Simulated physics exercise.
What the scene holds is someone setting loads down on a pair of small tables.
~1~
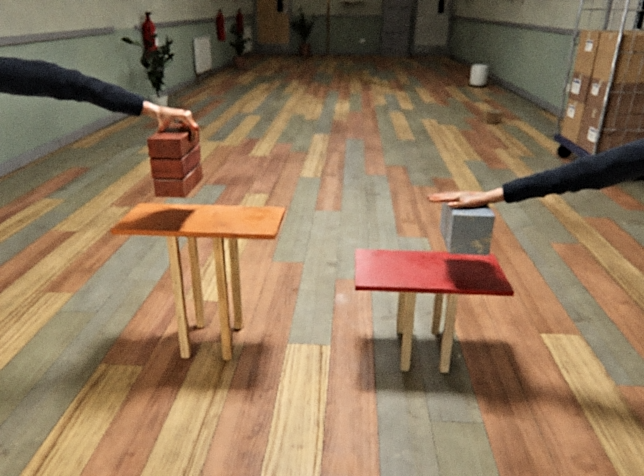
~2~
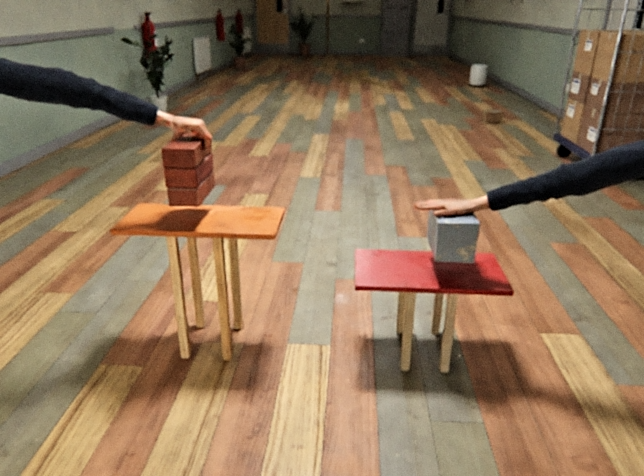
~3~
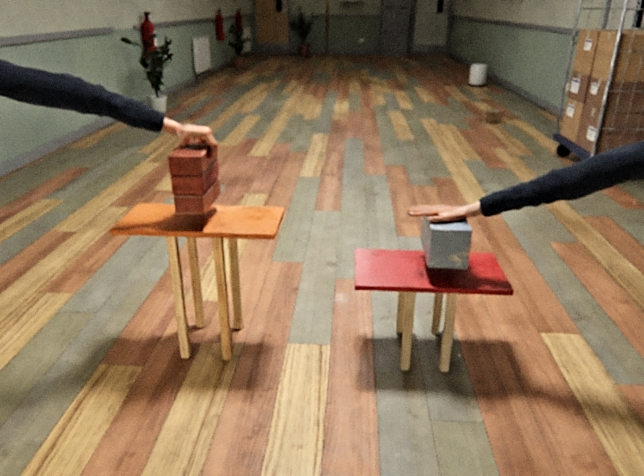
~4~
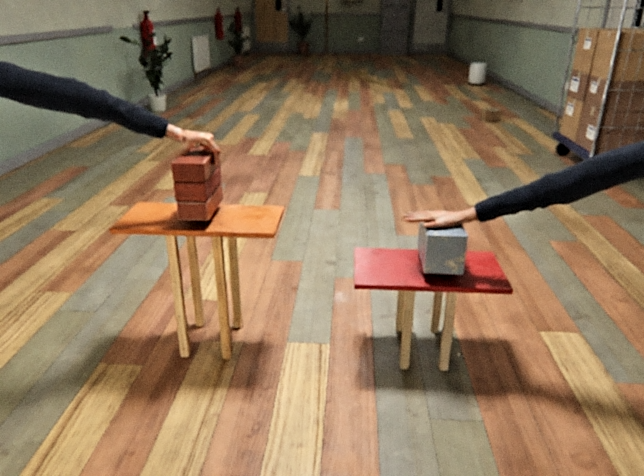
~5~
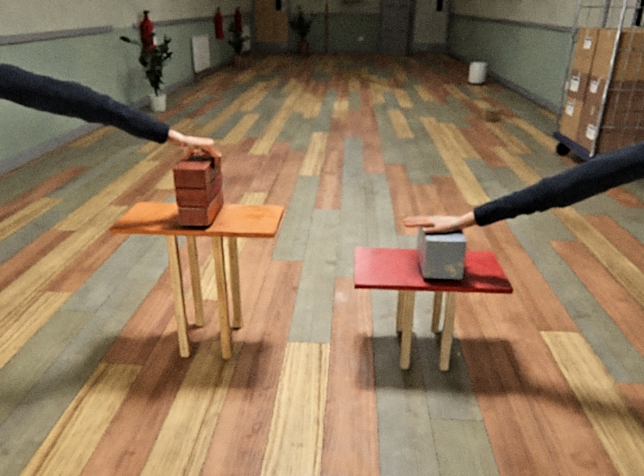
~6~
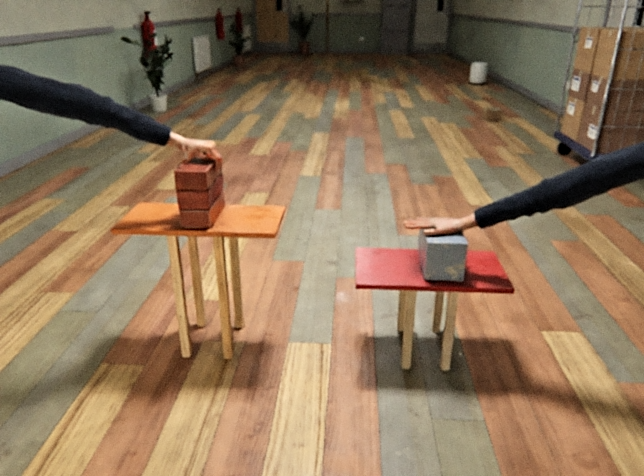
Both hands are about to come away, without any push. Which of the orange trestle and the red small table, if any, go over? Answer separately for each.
Outcome: The orange trestle stays put; the red small table stays put.
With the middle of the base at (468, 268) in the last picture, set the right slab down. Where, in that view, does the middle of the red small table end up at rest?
Near (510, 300).
Then, 0.32 s later than the last frame, orange trestle at rest near (203, 220); red small table at rest near (429, 269).
When it is over, the orange trestle stays flat on its feet, near (203, 220); the red small table stays flat on its feet, near (429, 269).
